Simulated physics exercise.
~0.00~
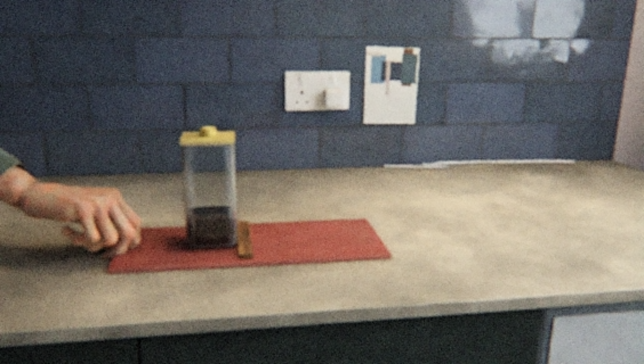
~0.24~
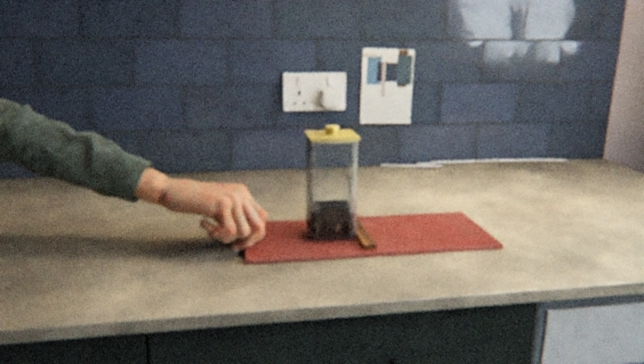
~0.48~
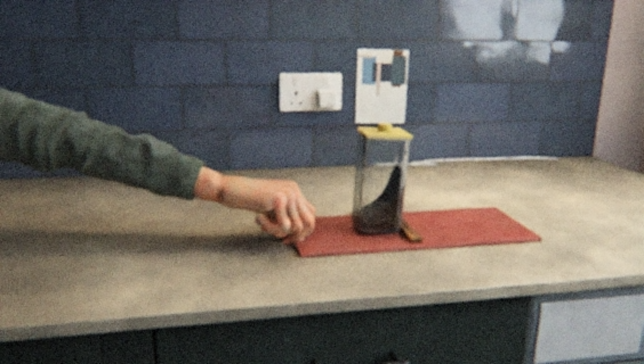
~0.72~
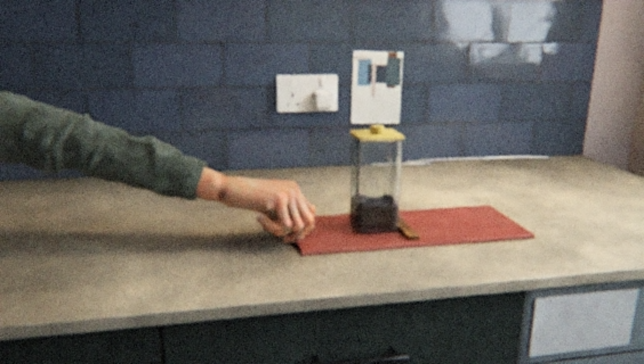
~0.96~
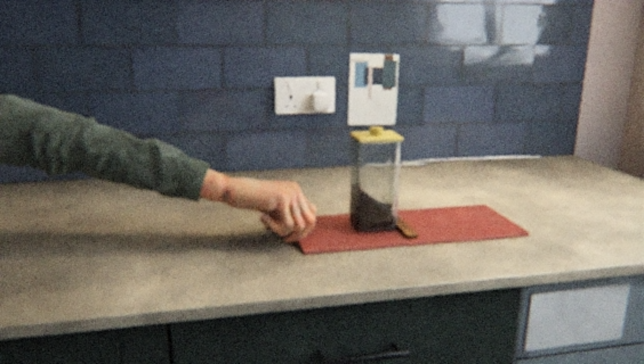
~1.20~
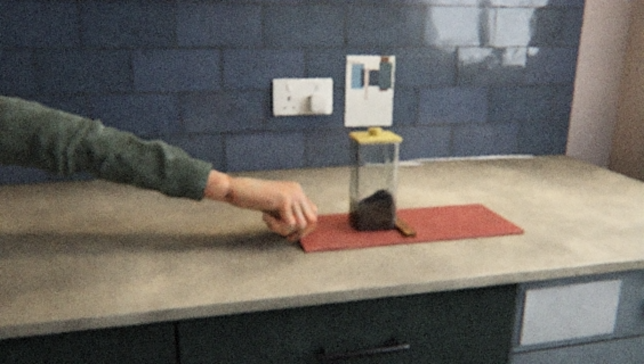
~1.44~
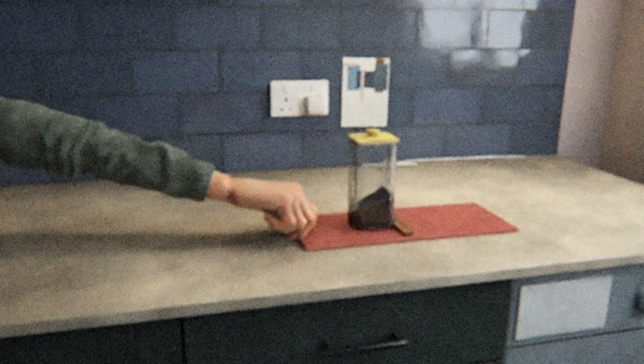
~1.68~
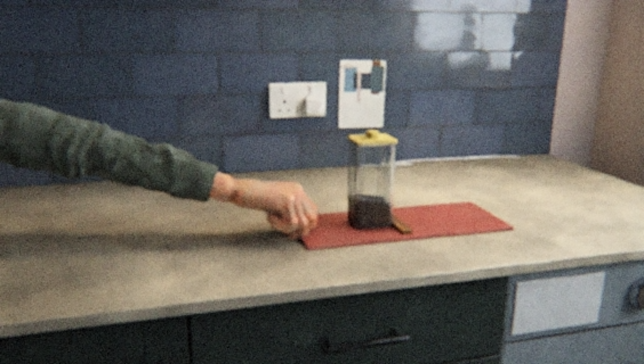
A hand pushes a red board rightward and stops; the bottle's dark liquid sloshes, bottle upright.
